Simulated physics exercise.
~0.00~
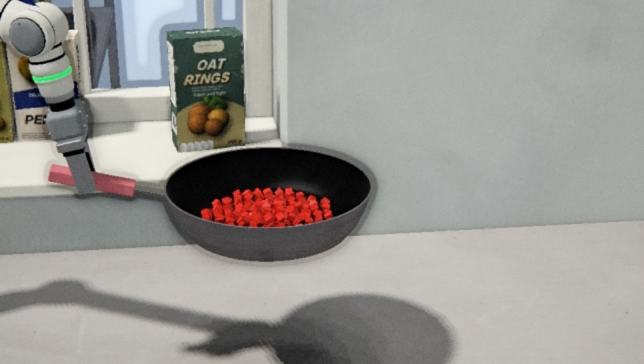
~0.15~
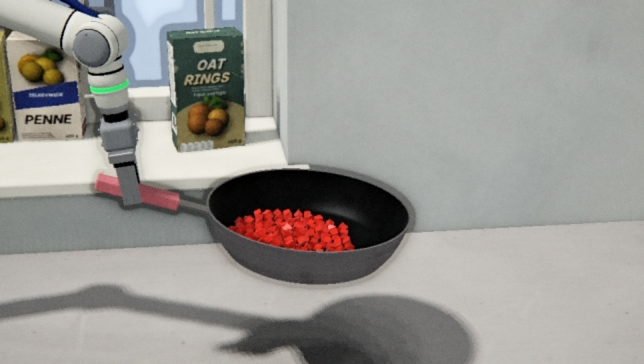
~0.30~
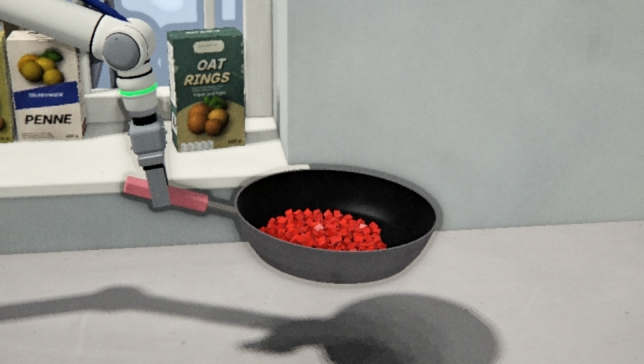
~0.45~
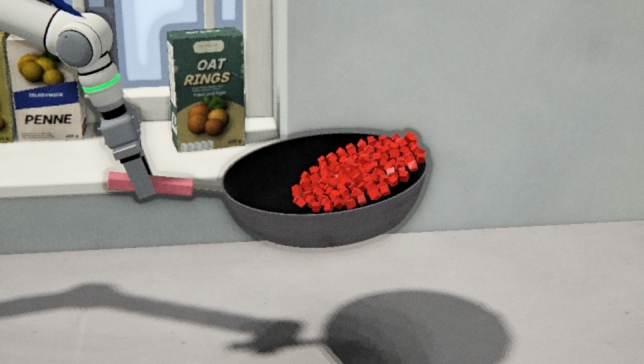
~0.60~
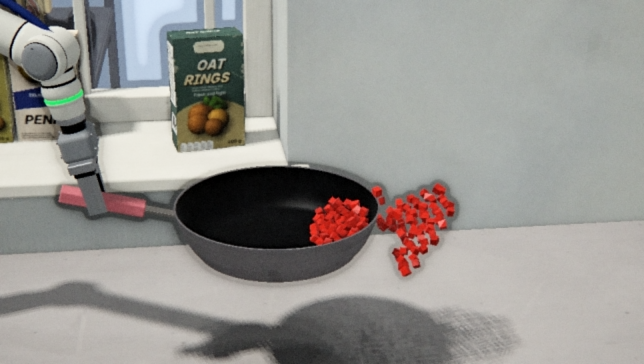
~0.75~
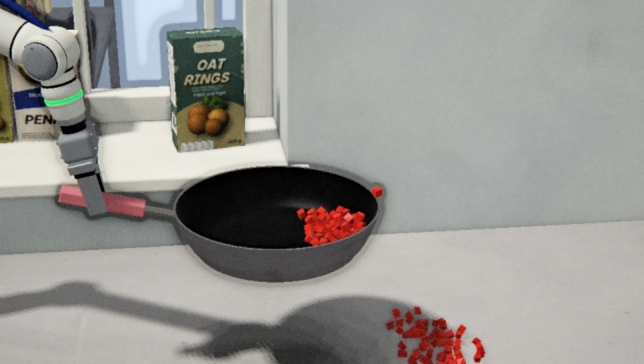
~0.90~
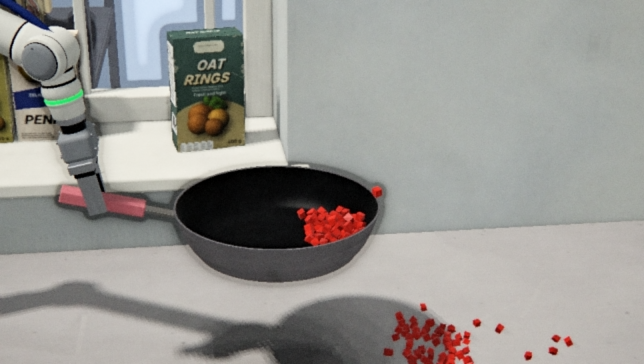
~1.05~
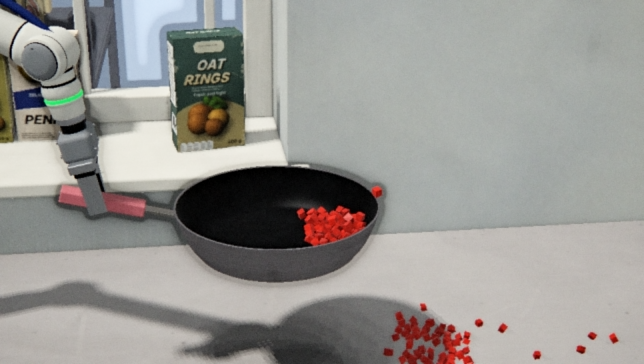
A white robot arm with a green light ring, seen from a fixed view at the upper left, grips the reddish handle of a dark frying pan holding a heap of small red cubes. Behind stand a green oat rings box and a penne box on a white window ledge, beside a pale grey wall. The arm moves the pan right, then lifts it as the cubes surge to the far rim. It pulls the pan back left and down, and many cubes spill over the right edge. They scatter across the pale surface, while roughly half stay in the motionless pan.
